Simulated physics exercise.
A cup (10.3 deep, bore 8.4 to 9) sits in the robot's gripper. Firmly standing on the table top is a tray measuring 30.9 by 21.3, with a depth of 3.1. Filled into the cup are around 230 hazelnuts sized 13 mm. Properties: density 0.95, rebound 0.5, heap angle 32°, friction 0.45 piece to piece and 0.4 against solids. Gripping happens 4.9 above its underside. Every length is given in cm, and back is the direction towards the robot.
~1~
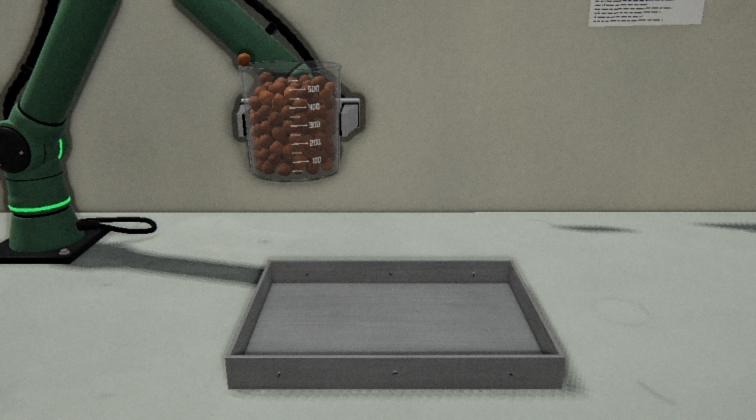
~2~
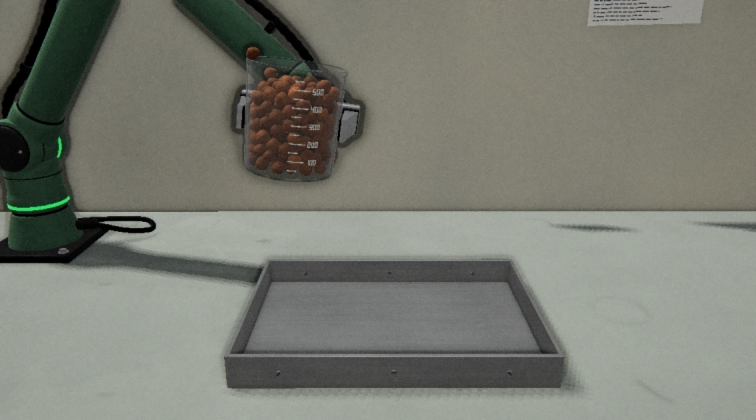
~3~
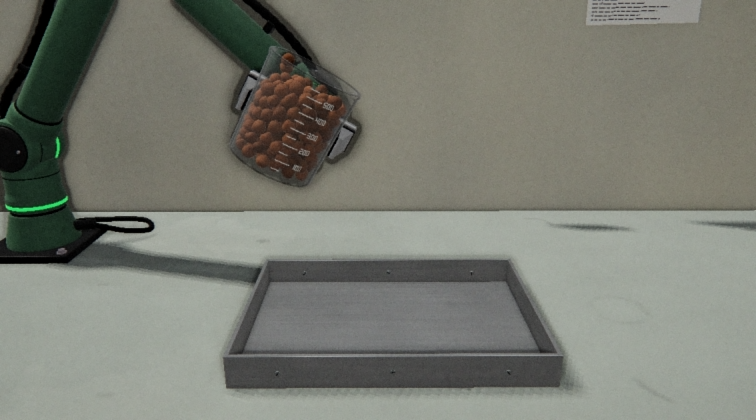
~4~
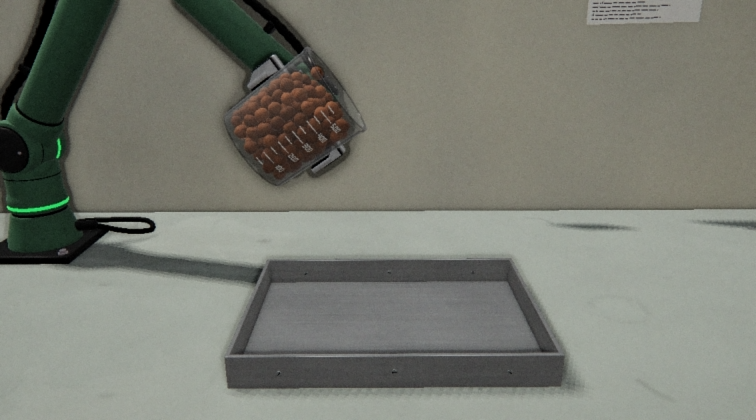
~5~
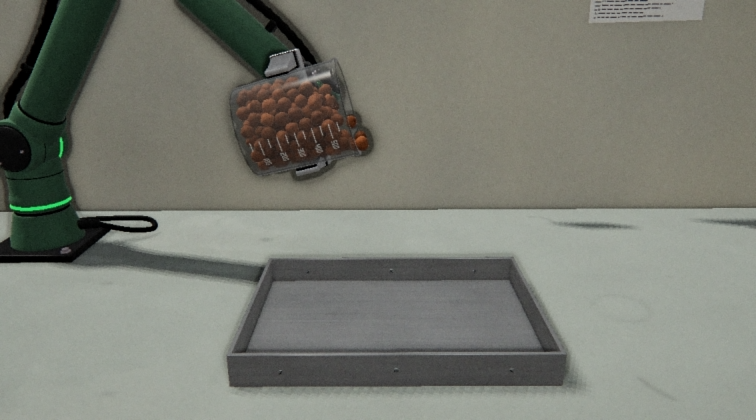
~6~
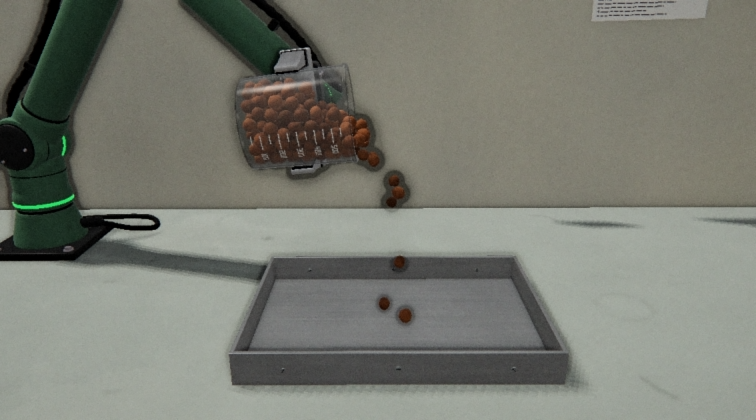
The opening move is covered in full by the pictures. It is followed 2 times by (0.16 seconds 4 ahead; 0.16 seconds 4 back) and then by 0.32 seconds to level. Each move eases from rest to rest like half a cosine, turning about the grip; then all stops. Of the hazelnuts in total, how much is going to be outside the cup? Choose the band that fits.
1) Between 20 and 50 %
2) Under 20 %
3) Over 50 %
Option 3: Over 50 %.
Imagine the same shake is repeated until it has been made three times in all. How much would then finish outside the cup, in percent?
That would give close to 70 percent.
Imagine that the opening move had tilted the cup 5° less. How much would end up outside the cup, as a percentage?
Then something close to 50 in a hundred.
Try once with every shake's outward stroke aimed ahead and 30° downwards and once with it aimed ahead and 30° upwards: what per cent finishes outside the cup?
You'd get some 50 per cent with the first setting and some 65 per cent with the second.
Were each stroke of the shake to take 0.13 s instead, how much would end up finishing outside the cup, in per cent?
The share would be near 70 %.
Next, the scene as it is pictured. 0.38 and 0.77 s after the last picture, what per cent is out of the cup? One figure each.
In turn: 40 %, then 60 %.
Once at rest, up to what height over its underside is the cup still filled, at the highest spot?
Around 5.5 centimetres above the underside.
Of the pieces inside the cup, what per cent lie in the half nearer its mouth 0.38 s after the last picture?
Some 50 per cent.
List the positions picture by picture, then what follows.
The first picture shows the cup middle at (294, 121), level; upper third of the load around (292, 98), from x 245 to 330, top at y 60; 231 in the cup.
The second picture shows the cup middle at (293, 120), tilted 8° forward; upper third of the load around (290, 97), from x 255 to 335, top at y 55.
The third picture shows the cup middle at (292, 120), tilted 29° forward; upper third of the load around (291, 100), from x 240 to 340, top at y 60.
The fourth picture shows the cup middle at (294, 121), tilted 55° forward; upper third of the load around (295, 102), from x 235 to 340, top at y 75.
The fifth picture shows the cup middle at (296, 120), tilted 76° forward; upper third of the load around (287, 102), from x 240 to 360, top at y 85.
The sixth picture shows the cup middle at (299, 119), tilted 84° forward; upper third of the load around (286, 105), from x 245 to 405, top at y 85; 223 in the cup, 2 in the tray, 6 in flight or on a rim.
Then, 0.38 s on, tilted 84° forward, highest piece 24 above the table; 144 in the cup, 60 in the tray, 27 in flight or on a rim.
Then, 0.77 s on, tilted 55° forward, highest piece 25 above the table; 131 in the tray, 94 in the cup, 3 on the table or floor, 3 in flight or on a rim.
Then, 1.16 s on, level, highest piece 24 above the table; 134 in the tray, 94 in the cup, 3 on the table or floor.
Then, 2.21 s on, level, highest piece 24 above the table; 134 in the tray, 94 in the cup, 3 on the table or floor.
In the end, 134 in the tray, 94 in the cup, 3 on the table or floor. That is 59 % outside the cup.
